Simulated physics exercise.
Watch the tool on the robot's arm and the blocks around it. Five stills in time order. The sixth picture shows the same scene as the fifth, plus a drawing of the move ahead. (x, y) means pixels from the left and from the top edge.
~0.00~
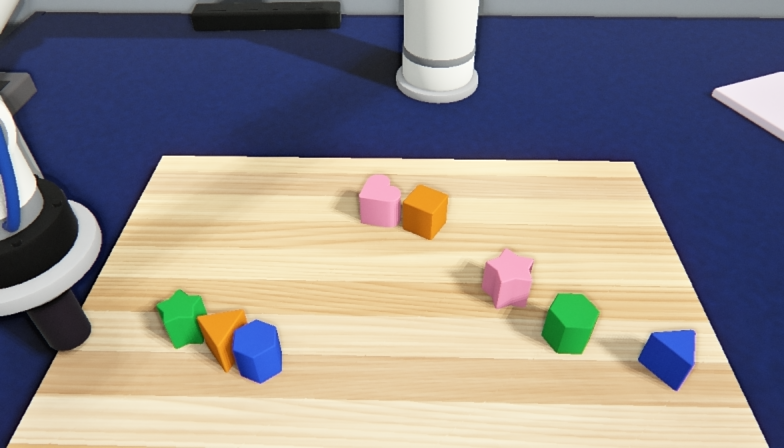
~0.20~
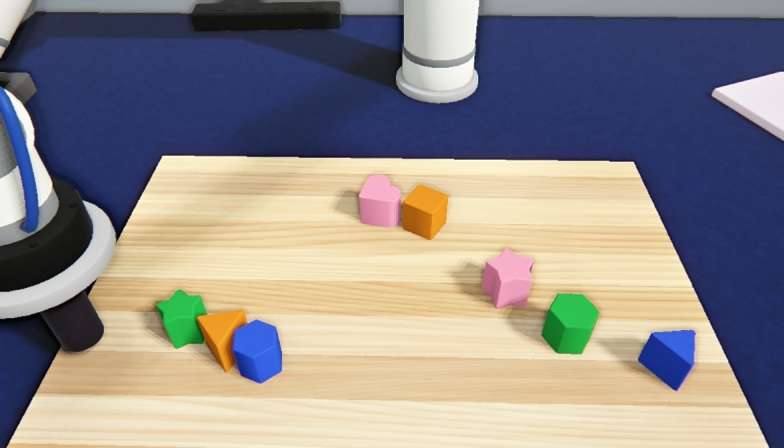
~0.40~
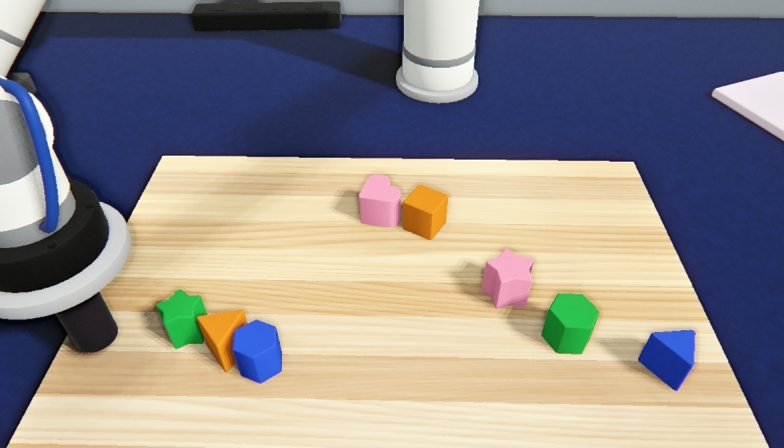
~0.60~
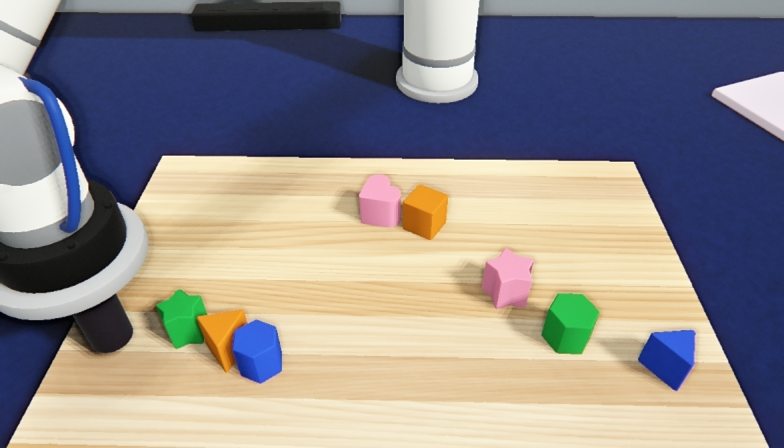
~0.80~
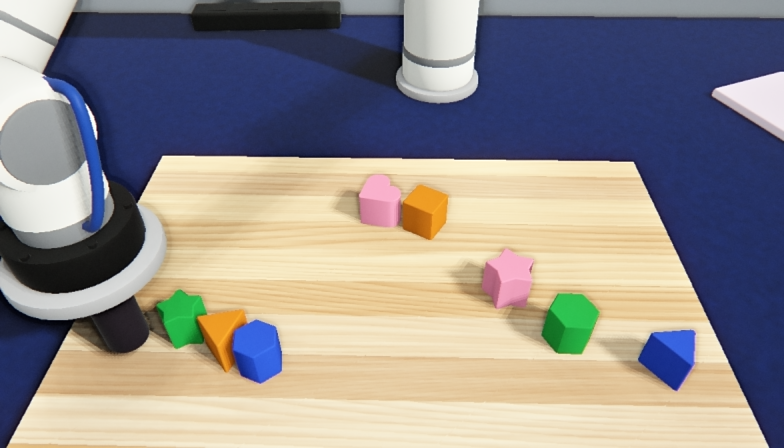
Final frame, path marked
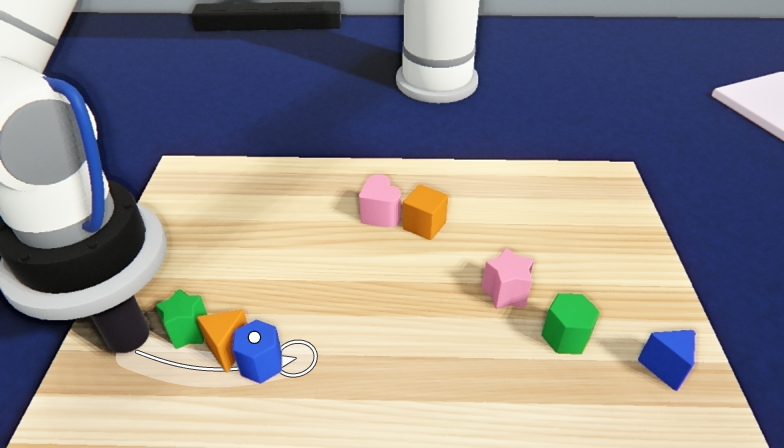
To begin with, a robot arm with a dark cylindrical tool is at the left edge of a wooden board scattered with colourful blocks. The arm slides steadily rightward in small steps, bringing the tool close beside the green star, while all the blocks stay still.
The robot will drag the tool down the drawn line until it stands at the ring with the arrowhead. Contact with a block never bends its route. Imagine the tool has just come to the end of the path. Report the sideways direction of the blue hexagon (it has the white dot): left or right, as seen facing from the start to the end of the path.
My prediction: Leftwards.
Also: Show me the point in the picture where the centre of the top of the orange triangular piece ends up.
I'd say the orange triangular piece ends with its top centre at (254, 310).
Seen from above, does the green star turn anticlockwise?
In short: Yes.
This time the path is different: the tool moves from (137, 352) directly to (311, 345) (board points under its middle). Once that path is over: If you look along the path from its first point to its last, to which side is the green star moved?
Left-hand side.
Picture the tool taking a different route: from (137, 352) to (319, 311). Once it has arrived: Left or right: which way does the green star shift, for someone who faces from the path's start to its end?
The answer is left: Facing from the path's start to its end, that's where the green star shifts.
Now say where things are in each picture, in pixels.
Tool tip at (72, 336); block tops, green star at (178, 305); orange triangular piece at (219, 323); blue hexagon at (254, 337), in the first picture.
Tool at (84, 337); blocks unchanged, in the second picture.
Tool at (98, 338); blocks unchanged, in the third picture.
Tool at (113, 338); blocks unchanged, in the fourth picture.
Tool at (130, 338); green star at (178, 305); orange triangular piece at (219, 323); blue hexagon at (254, 337), in the fifth picture.
Path on the board, from (137, 352) via (184, 366) and (239, 368), ending at (296, 358); the dot is on the blue hexagon.
On the path given first. One third of the way, tool at (178, 353); green star at (187, 308), turned 45° anticlockwise.
Two thirds of the way, tool at (236, 355); green star at (188, 307), turned 45° anticlockwise; orange triangular piece at (244, 312), turned 30° anticlockwise; blue hexagon at (277, 333), turned 20° clockwise.
At the end, tool at (293, 345); green star at (188, 307), turned 45° anticlockwise; orange triangular piece at (254, 310), turned 65° anticlockwise; blue hexagon at (332, 320).
